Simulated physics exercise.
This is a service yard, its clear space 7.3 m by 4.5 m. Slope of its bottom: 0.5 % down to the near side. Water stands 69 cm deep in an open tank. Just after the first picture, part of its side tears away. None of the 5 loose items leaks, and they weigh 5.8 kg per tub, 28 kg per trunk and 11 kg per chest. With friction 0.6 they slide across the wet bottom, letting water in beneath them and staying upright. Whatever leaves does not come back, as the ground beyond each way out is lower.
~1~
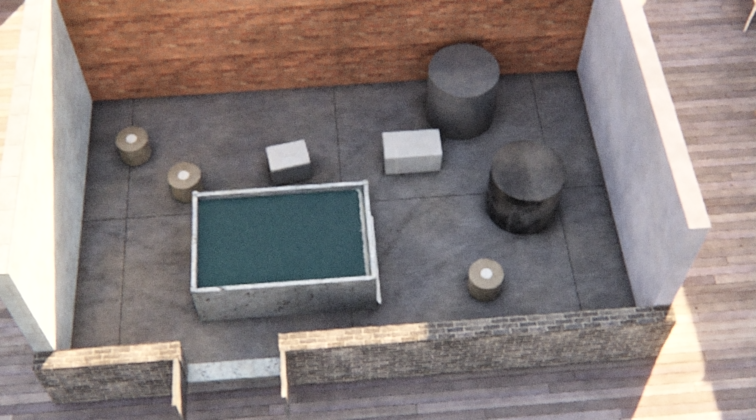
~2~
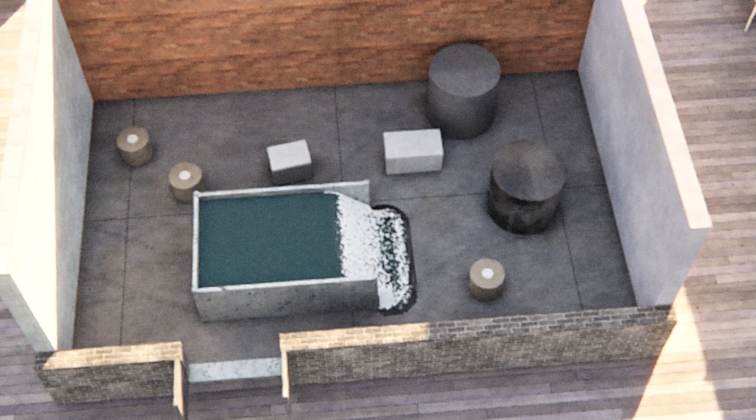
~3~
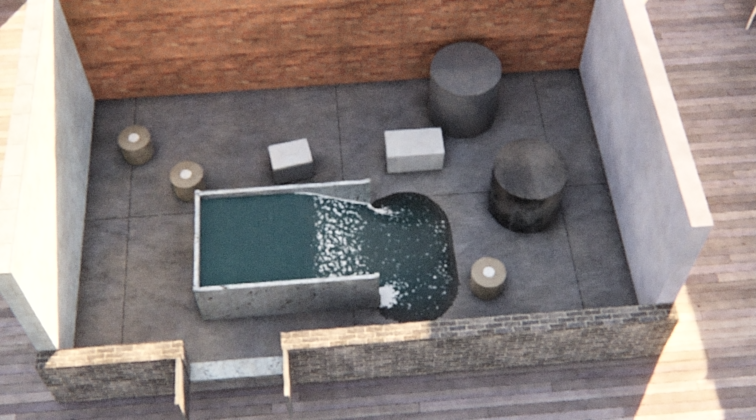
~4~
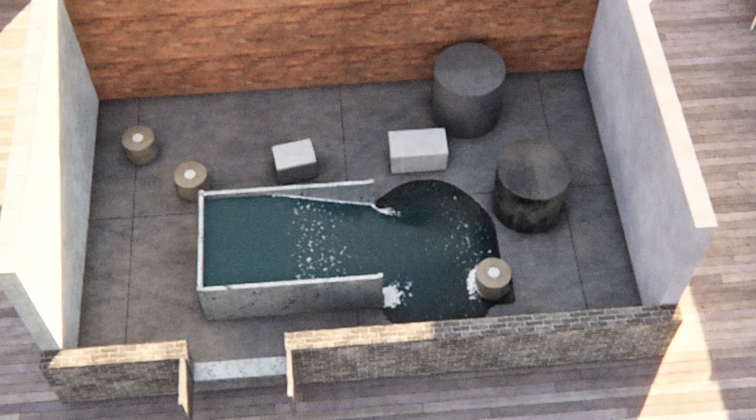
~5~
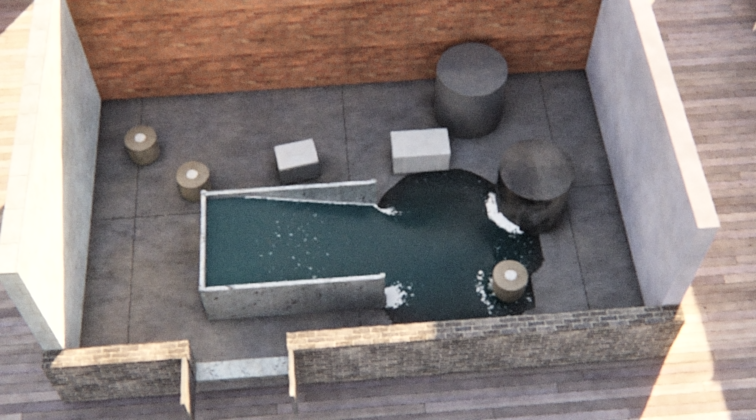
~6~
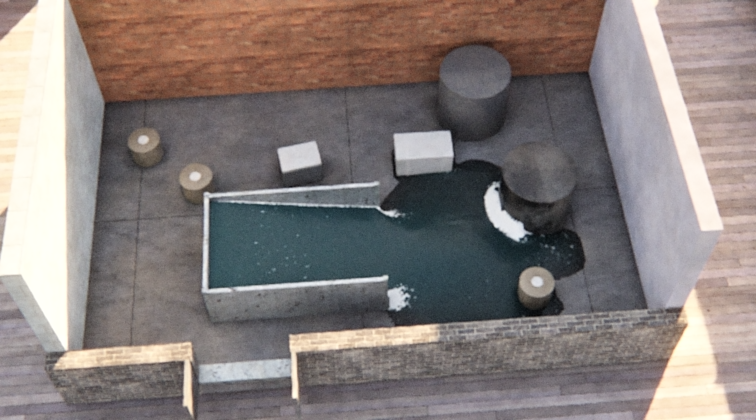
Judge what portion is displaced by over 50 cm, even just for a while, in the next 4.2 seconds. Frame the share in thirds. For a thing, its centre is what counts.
Only a small share, below a third.
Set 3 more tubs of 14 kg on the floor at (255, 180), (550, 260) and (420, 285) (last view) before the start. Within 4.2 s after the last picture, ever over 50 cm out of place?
Note, in sequence: Under threshold; over threshold; over threshold.
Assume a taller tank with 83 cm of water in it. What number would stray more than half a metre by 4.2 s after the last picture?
Count: 1.
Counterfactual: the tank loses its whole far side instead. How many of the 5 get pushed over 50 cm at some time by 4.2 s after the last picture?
Result: 5.
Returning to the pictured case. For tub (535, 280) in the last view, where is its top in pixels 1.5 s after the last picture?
Position: Approx. (630, 288).
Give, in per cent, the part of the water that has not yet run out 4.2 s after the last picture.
Somewhere near 100 percent, give or take.
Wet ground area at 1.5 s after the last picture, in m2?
The covered patch comes to about 15 m2.
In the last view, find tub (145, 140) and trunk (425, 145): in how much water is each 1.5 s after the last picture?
Roughly 0 and 4 cm.
Then, 0.4 s after the last picture 1 of 5 are over 50 cm from their spots; 0 afloat.
Then, 1.5 s after the last picture 1 of 5 are over 50 cm from their spots; 1 afloat.
Then, 2.8 s after the last picture 1 of 5 are over 50 cm from their spots; 1 afloat.
Then, 4.2 s after the last picture 1 of 5 are over 50 cm from their spots, and 1 have been at some point; 1 afloat.
